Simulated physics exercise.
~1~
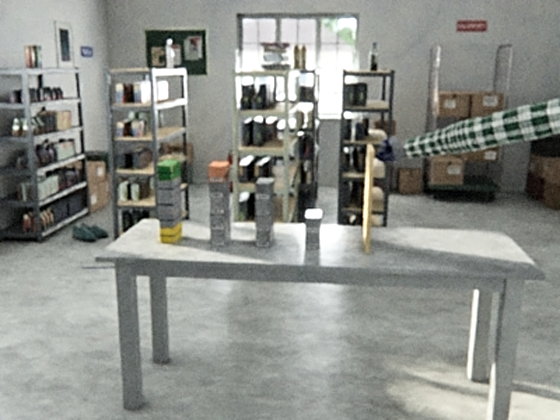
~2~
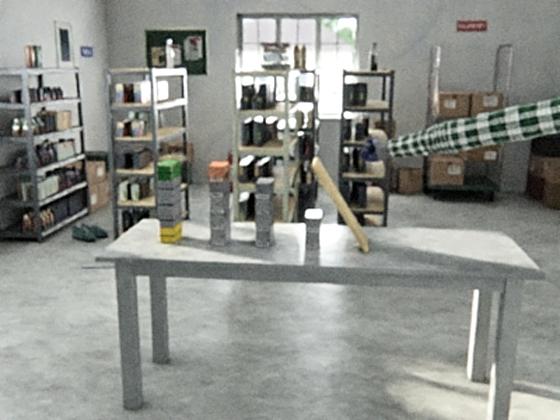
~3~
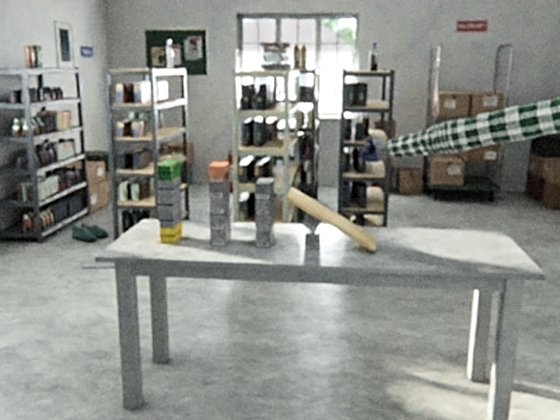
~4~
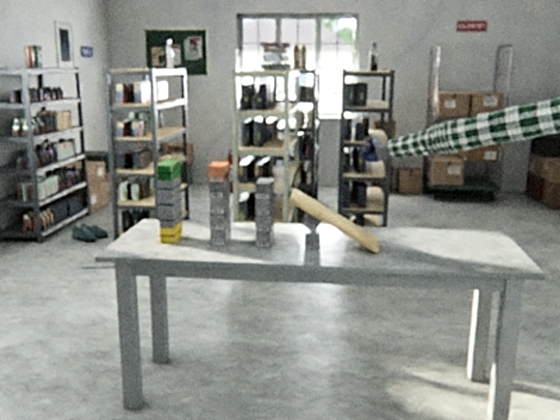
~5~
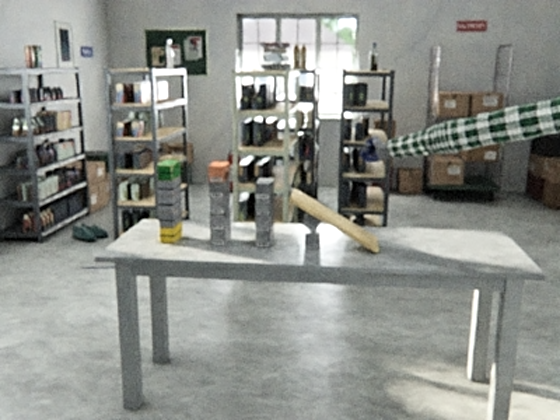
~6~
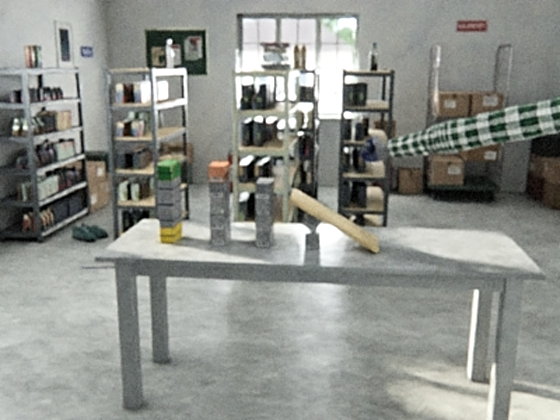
In a storeroom, a sleeved arm tips a board left onto a short stack; taller stacks stand.
